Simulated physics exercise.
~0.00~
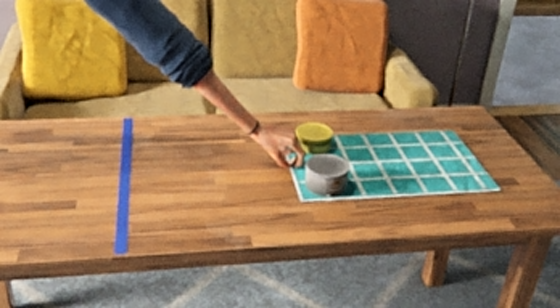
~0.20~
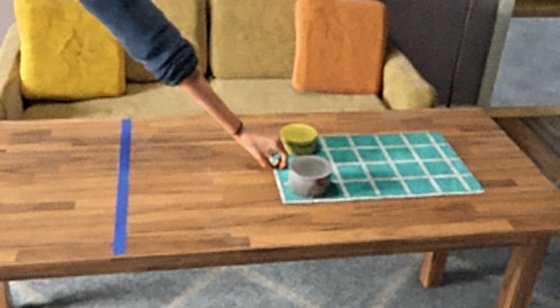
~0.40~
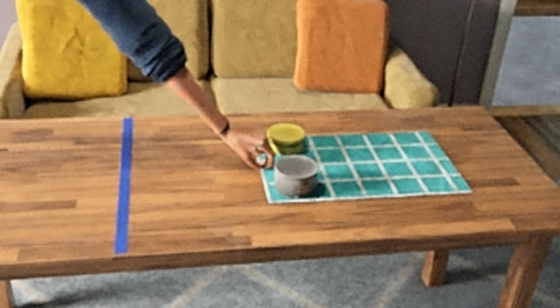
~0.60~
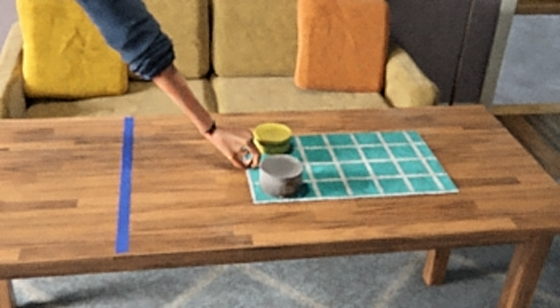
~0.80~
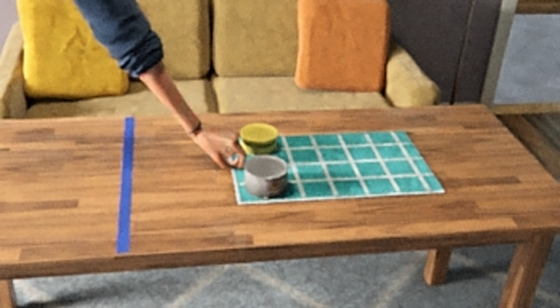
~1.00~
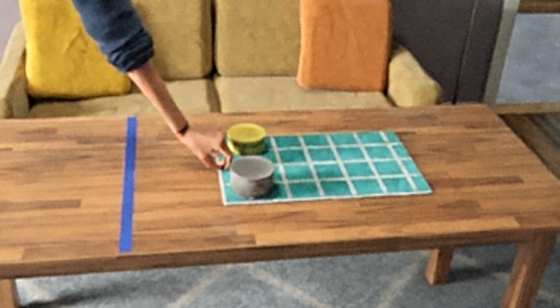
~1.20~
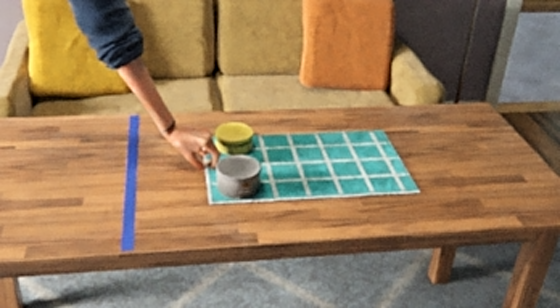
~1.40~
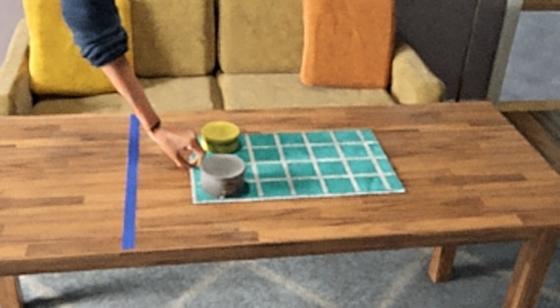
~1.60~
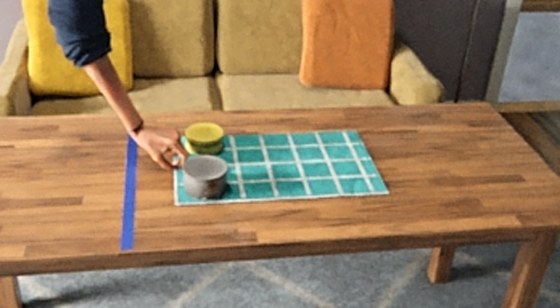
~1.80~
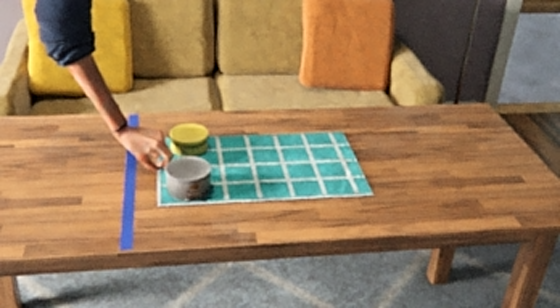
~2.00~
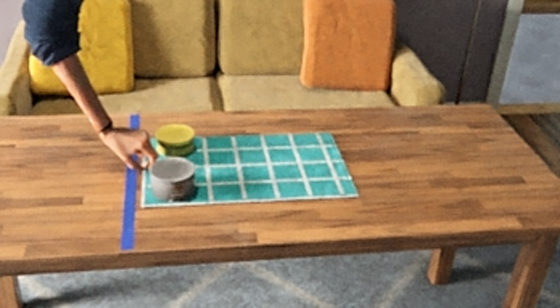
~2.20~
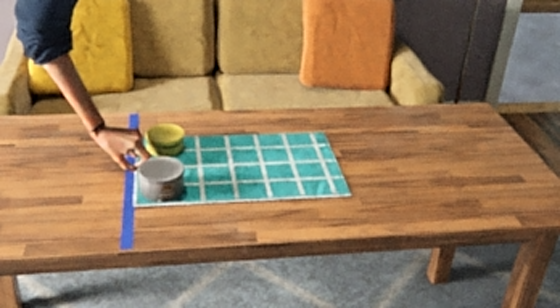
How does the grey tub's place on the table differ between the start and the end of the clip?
At the start the grey tub sits right of the middle of the table, well away from the blue tape. By the end it is on the left side, close beside the tape.
Hand pulling a turquoise checked tea towel left across a wooden table to blue tape, yellow and grey tubs staying aboard.
